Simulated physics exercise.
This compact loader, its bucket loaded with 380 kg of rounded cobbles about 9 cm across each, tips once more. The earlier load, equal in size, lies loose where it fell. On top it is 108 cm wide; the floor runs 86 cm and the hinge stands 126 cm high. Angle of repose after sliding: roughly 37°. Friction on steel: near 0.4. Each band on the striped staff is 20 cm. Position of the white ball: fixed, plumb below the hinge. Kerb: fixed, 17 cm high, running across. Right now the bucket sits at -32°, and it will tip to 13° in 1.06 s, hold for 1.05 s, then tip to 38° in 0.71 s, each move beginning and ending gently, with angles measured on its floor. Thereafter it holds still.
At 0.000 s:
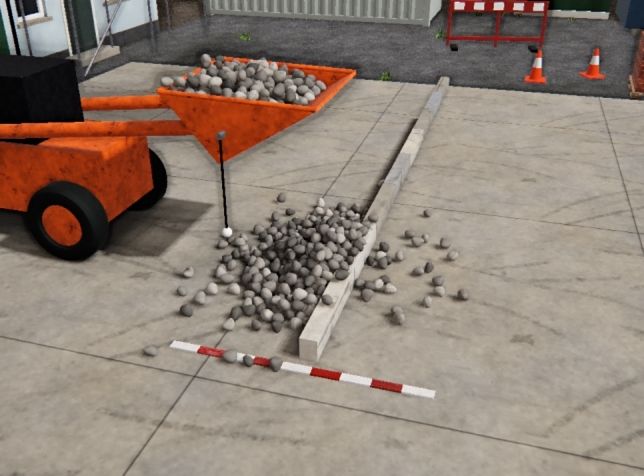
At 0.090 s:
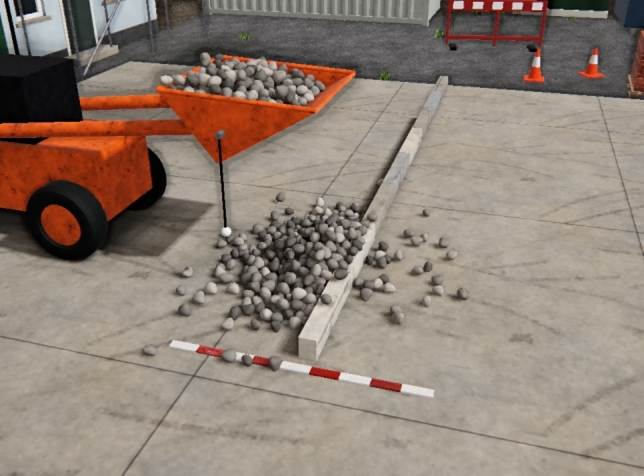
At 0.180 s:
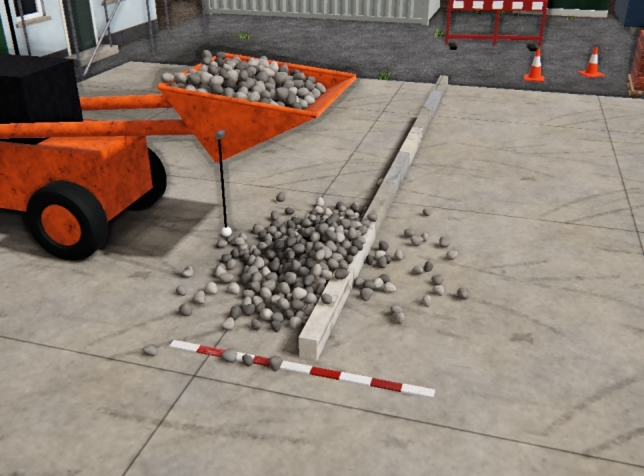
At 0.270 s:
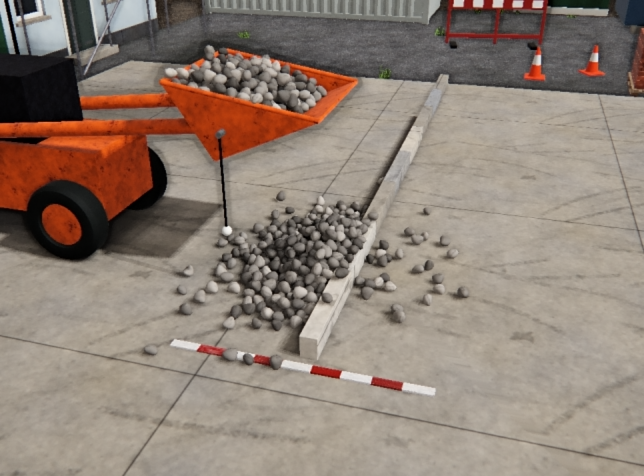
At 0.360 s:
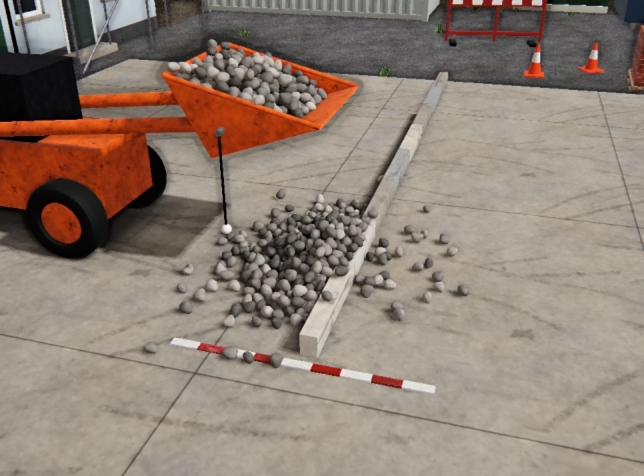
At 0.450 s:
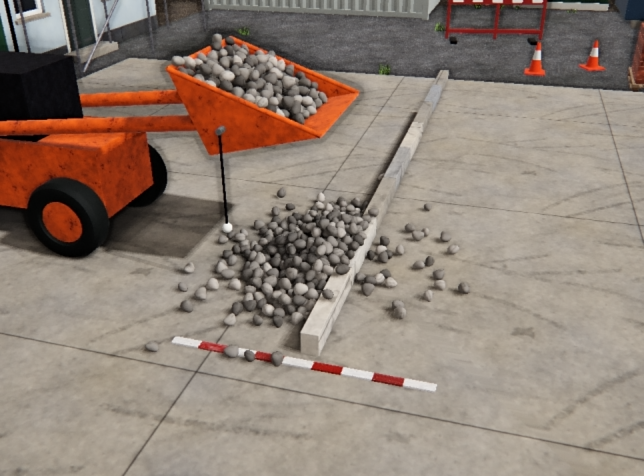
Orange loader lowering the front edge of its raised bucket of grey cobbles beside a loose stone pile lying against a kerb.
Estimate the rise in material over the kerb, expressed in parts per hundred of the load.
Close to 73 parts in a hundred.
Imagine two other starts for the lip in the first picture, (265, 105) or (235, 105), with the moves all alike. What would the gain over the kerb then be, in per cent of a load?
First place: Roughly 15 %; second place: Roughly 0 %.
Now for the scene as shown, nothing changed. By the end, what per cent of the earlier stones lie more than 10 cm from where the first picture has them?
Some 5 percent, give or take.
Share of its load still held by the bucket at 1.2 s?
Close to 100 in a hundred.
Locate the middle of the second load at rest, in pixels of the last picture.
Centre at roughly (383, 256).
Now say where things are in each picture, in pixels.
The first frame shows lip at (316, 110), floor tilted -32°, highest stones at (233, 67). The earlier load is highest near (330, 234), 30 cm above ground level, 94 % on this side of the kerb, 7 % over the kerb.
In the second frame, the bucket is at -31°, its lip at (316, 111); the top of the load is at (227, 66); the stones move at 0.1 m/s on average.
The third frame shows lip at (317, 115), floor tilted -29°, highest stones at (221, 63); the stones move at 0.2 m/s on average.
The fourth frame shows lip at (319, 121), floor tilted -25°, highest stones at (223, 60); the stones move at 0.2 m/s on average.
In the fifth frame, the bucket is at -20°, its lip at (320, 128); the top of the load is at (220, 54); the stones move at 0.2 m/s on average.
In the sixth frame, the bucket is at -15°, its lip at (321, 136); the top of the load is at (224, 50); the stones move at 0.2 m/s on average.
After 0.8 s the floor is at 6°; in per cent of one load, 100 in the bucket, 94 on this side of the kerb, 7 over the kerb; the foremost stones are at (440, 269).
After 1.2 s the floor is at 13°; in per cent of one load, 98 in the bucket, 96 on this side of the kerb, 7 over the kerb; the foremost stones are at (440, 269).
After 3.3 s the floor is at 38°; in per cent of one load, 1 in the bucket, 133 on this side of the kerb, 67 over the kerb; the foremost stones are at (478, 274).
After 5.9 s the floor is at 38°; in per cent of one load, 0 in the bucket, 121 on this side of the kerb, 79 over the kerb; the foremost stones are at (489, 288). Net gain over the kerb, 73.
